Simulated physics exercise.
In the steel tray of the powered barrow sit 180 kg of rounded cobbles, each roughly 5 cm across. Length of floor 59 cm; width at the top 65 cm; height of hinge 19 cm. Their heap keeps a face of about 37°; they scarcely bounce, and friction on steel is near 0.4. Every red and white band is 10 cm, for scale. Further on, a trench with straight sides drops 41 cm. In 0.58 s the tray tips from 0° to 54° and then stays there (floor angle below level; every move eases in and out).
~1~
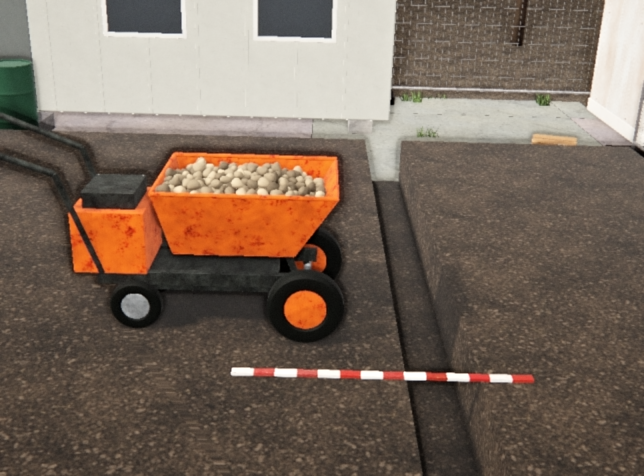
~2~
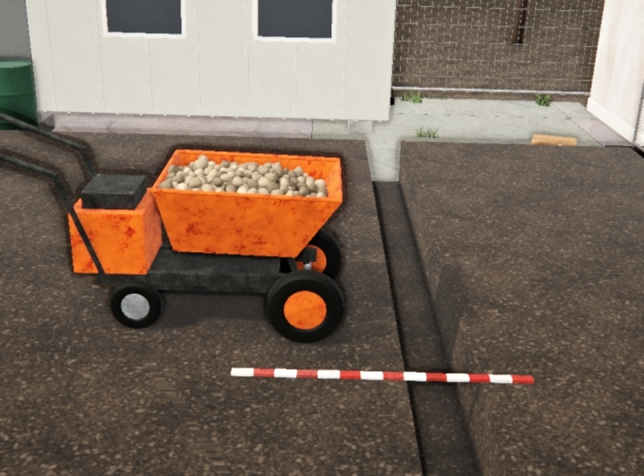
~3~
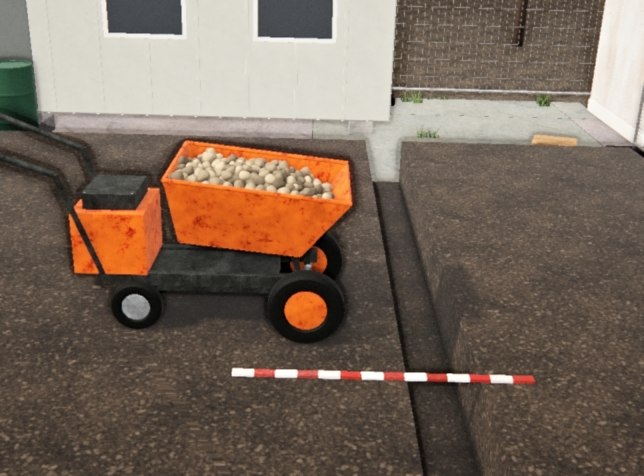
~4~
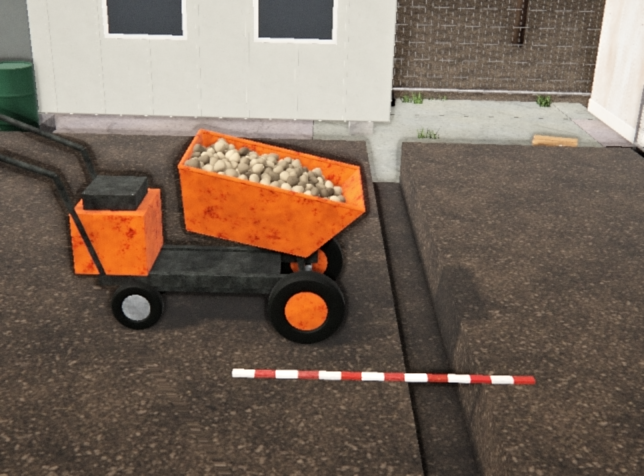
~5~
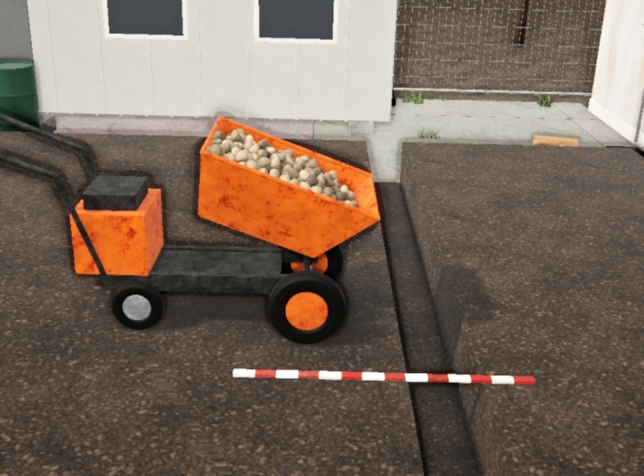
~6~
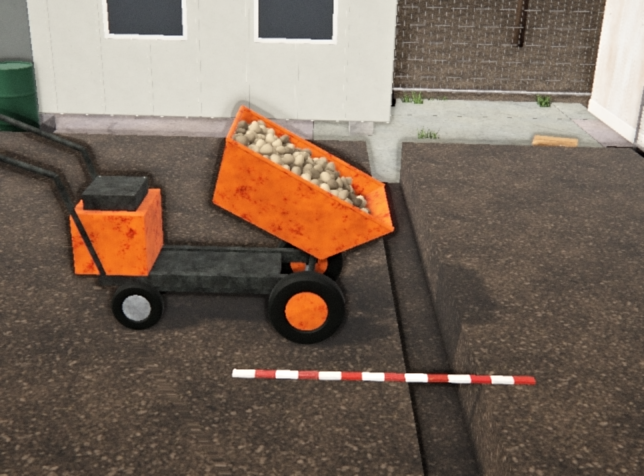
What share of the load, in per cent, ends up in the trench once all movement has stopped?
About 21 per cent.
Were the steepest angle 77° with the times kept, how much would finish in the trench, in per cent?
Roughly 35% would end there.
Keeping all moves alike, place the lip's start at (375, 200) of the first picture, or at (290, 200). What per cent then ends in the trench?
That gives roughly 5 per cent and roughly 40 per cent.
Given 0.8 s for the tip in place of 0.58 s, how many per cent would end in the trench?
Expected share: Around 25%.
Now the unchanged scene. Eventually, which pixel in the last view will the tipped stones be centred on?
I'd point to around (487, 317).
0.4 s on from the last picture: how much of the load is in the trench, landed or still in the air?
Around 10 per cent of it.
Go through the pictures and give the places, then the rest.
The first frame shows lip at (338, 199), floor tilted 0°, highest stones at (238, 169).
In the second frame, the tray is at 2°, its lip at (341, 201); the top of the load is at (215, 168).
In the third frame, the tray is at 6°, its lip at (351, 204); the top of the load is at (217, 161).
In the fourth frame, the tray is at 12°, its lip at (364, 210); the top of the load is at (224, 151).
The fifth frame shows lip at (379, 219), floor tilted 20°, highest stones at (235, 140).
In the sixth frame, the tray is at 28°, its lip at (393, 230); the top of the load is at (253, 130).
Then, 0.1 s after the last picture the floor is at 45°, 100 % in the tray; the foremost stones are at (389, 232).
Then, 0.4 s after the last picture the floor is at 54°, 91 % in the tray, 9 % in the trench; the foremost stones are at (470, 277).
Then, 0.7 s after the last picture the floor is at 54°, 56 % in the tray, 14 % in the trench, 30 % past the trench; the foremost stones are at (593, 331).
Then, 2.7 s after the last picture the floor is at 54°, 47 % in the tray, 21 % in the trench, 32 % past the trench; the foremost stones are past the picture's edge.
